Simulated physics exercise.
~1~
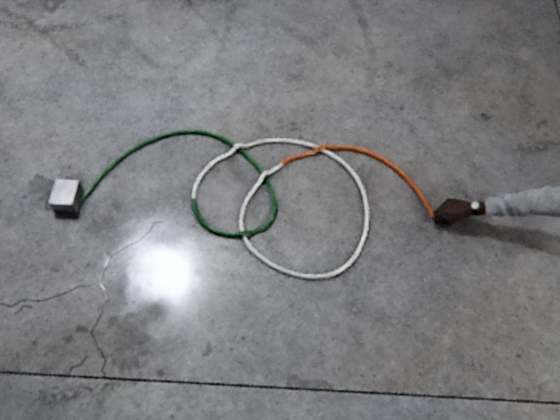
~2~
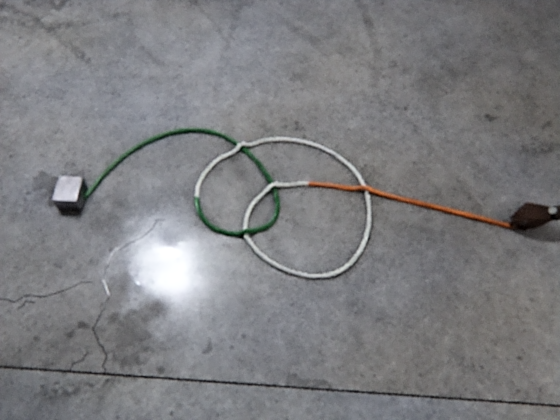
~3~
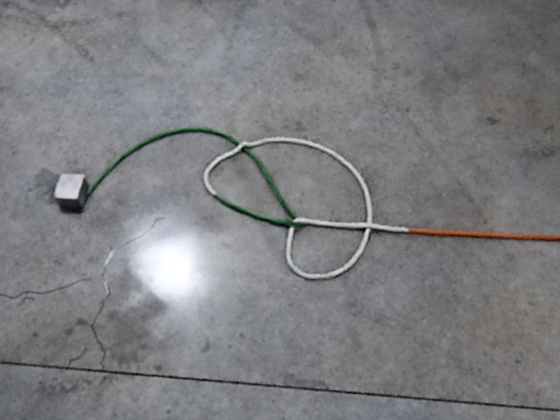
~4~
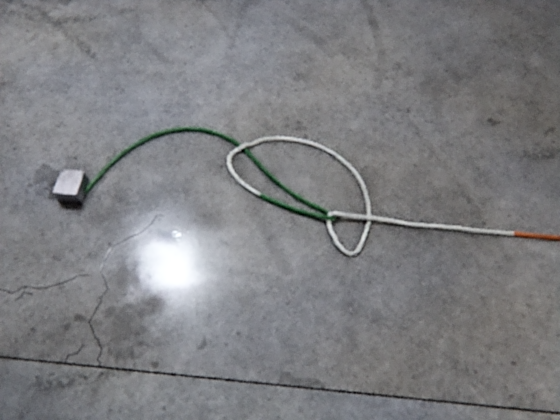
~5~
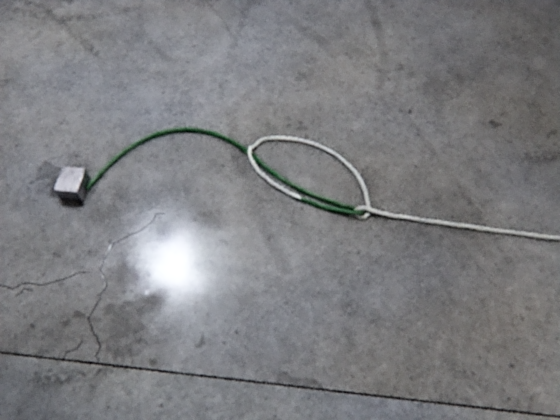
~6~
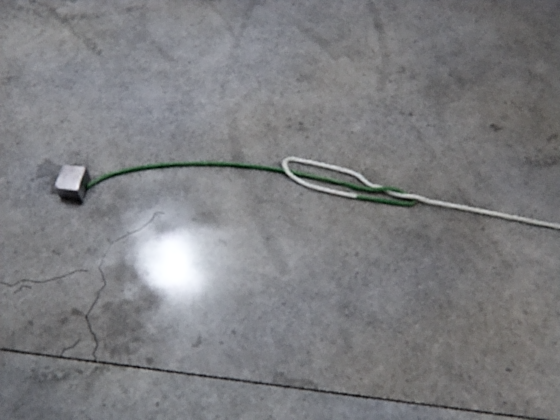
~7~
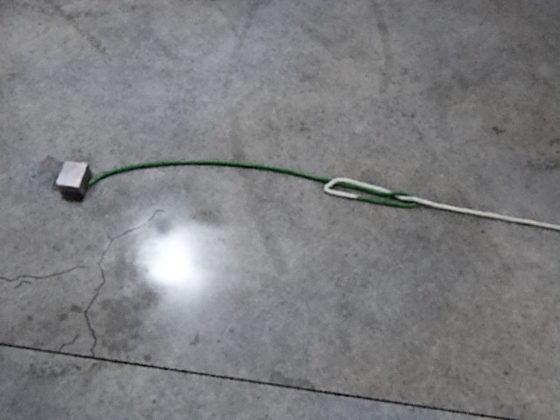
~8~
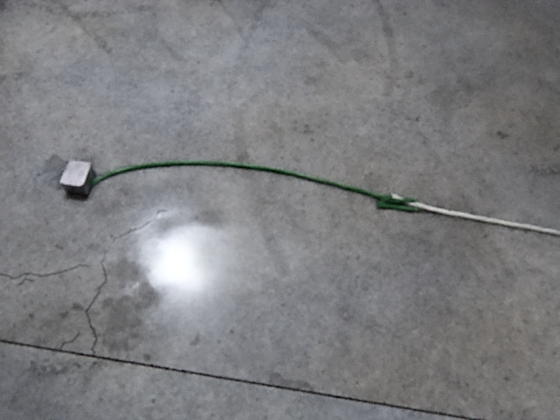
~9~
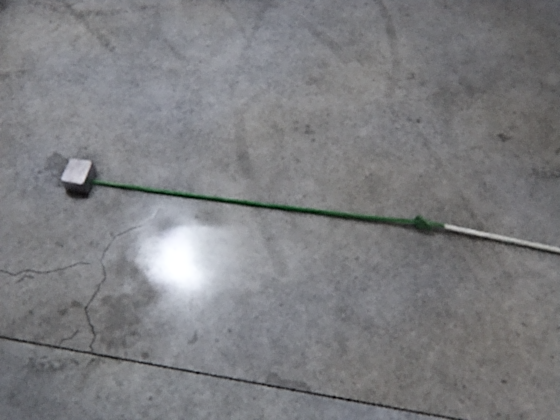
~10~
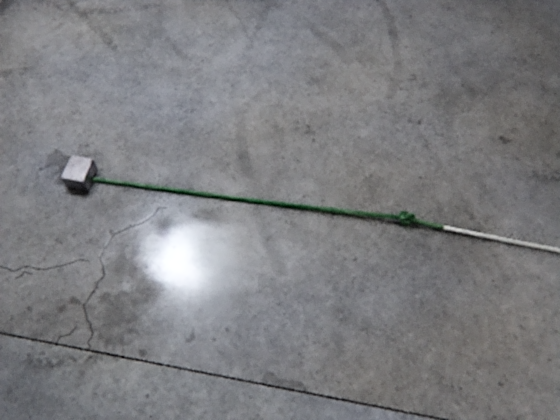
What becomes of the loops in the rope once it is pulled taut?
The loops tighten into a small knot, which sits in the green section toward the right of the straightened rope.
